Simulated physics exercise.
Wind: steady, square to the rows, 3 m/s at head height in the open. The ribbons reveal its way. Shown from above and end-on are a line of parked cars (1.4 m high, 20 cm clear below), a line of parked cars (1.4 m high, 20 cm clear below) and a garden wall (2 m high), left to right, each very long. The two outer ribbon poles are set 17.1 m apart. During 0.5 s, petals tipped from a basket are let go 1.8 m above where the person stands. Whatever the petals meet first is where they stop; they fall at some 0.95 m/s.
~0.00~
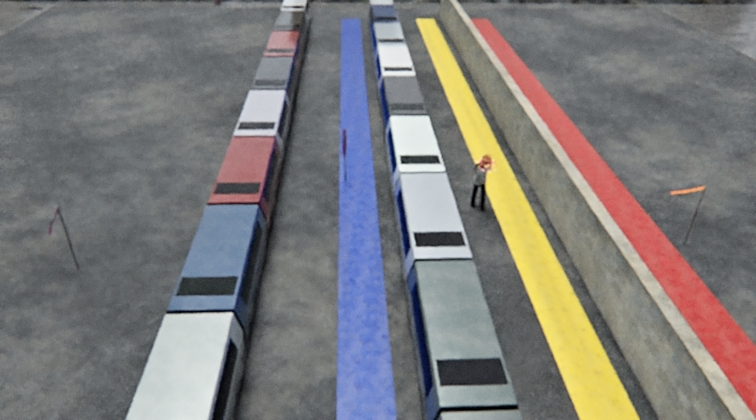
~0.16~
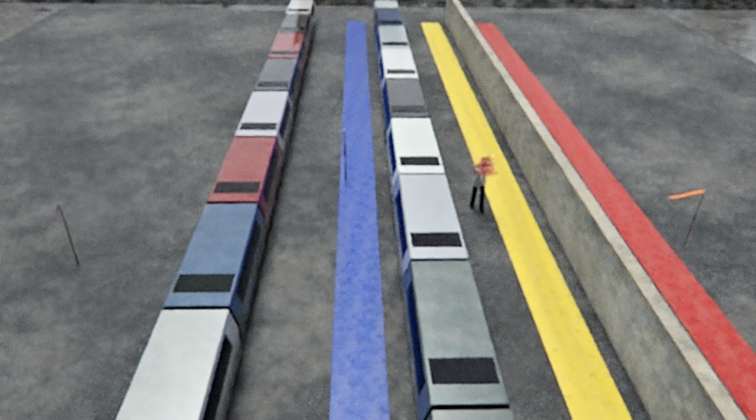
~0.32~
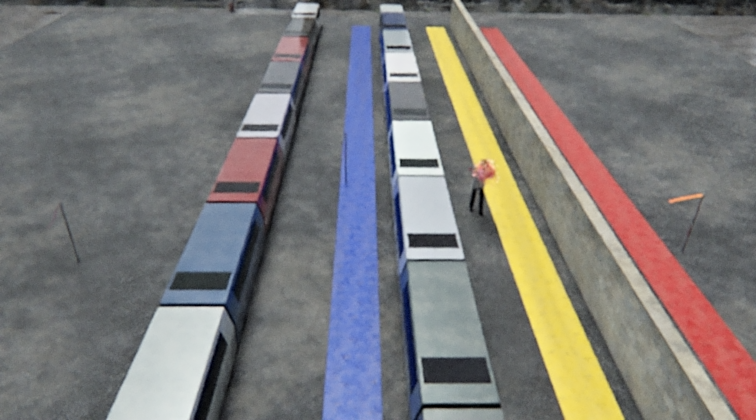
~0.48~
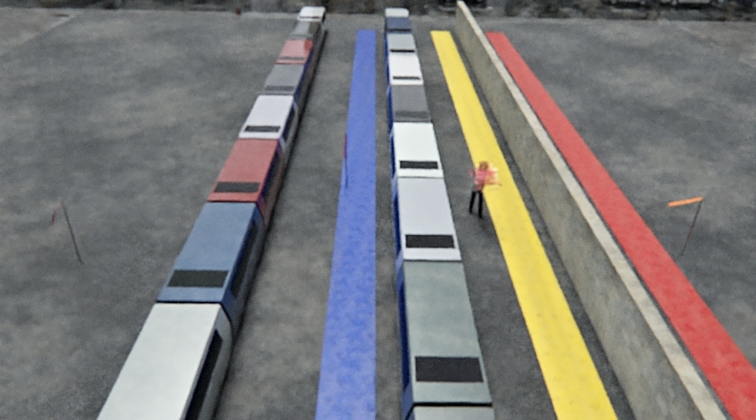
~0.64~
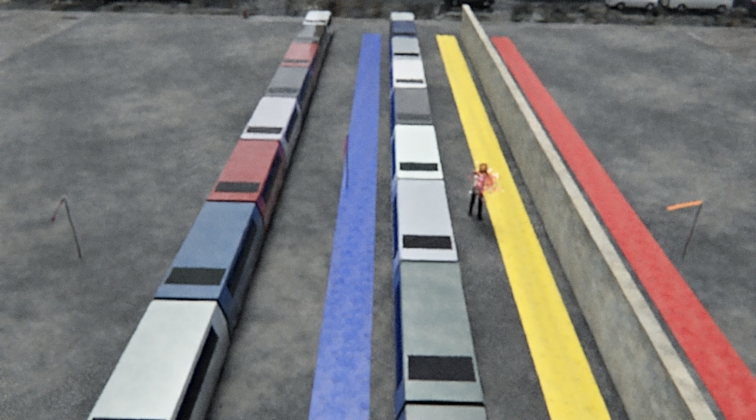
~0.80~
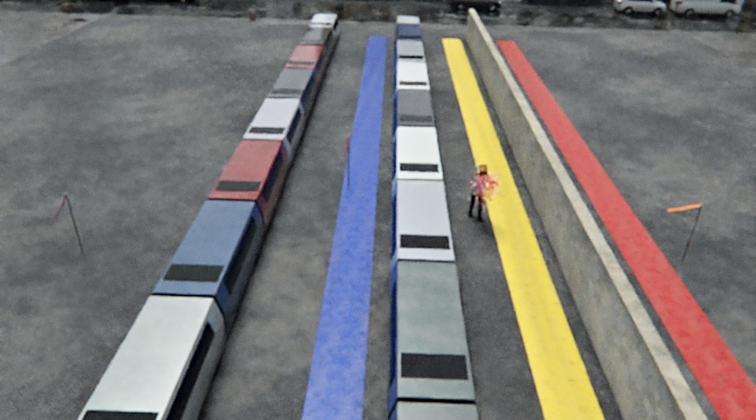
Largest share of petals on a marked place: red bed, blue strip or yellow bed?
Yellow.
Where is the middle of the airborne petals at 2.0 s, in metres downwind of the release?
Roughly 0.5 metres.
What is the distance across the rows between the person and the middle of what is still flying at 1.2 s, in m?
My estimate would be some 0.0 metres.
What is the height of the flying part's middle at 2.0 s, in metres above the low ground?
Roughly 0.4 m up.
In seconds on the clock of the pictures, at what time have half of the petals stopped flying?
That should be around 2.4 seconds.
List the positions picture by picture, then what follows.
In the first picture, the left ribbon ends at (50, 234), leaning 25 degrees to the left, the petals in the air span x = 480 to 495 around y = 165 and it comes from (487, 164).
In the second picture, the right ribbon ends at (670, 198), leaning 75 degrees to the left, the petals in the air span x = 480 to 495 around y = 170, the blue one passes (358, 247), the yellow one passes (527, 246) and the red one passes (649, 246).
In the third picture, the petals in the air span x = 475 to 495 around y = 170 and the top of the left line of parked cars crosses (240, 180).
In the fourth picture, the petals in the air span x = 475 to 495 around y = 175, the blue one passes (357, 205), the yellow one passes (507, 207) and the red one passes (616, 209).
In the fifth picture, the right ribbon ends at (668, 209), leaning 75 degrees to the left and the petals in the air span x = 475 to 495 around y = 180.
In the sixth picture, the petals in the air span x = 475 to 500 around y = 190 and the top of the left line of parked cars crosses (242, 179).
After 1.2 s, 0 % is no longer flying here, and 0 % lies on the blue strip, 0 % on the yellow bed and 0 % on the red bed; the middle of what still flies is 1.0 m above the low ground, near (489, 198).
After 2.0 s, 30 % is no longer flying here, and 0 % lies on the blue strip, 5 % on the yellow bed and 0 % on the red bed; the middle of what still flies is 0.4 m above the low ground, near (490, 215).
After 3.5 s, 92 % is no longer flying here, and 0 % lies on the blue strip, 29 % on the yellow bed and 0 % on the red bed.
After 8.0 s, 100 % is no longer flying here, and 0 % lies on the blue strip, 33 % on the yellow bed and 0 % on the red bed.
After 45.0 s, 100 % is no longer flying here, and 0 % lies on the blue strip, 33 % on the yellow bed and 0 % on the red bed.
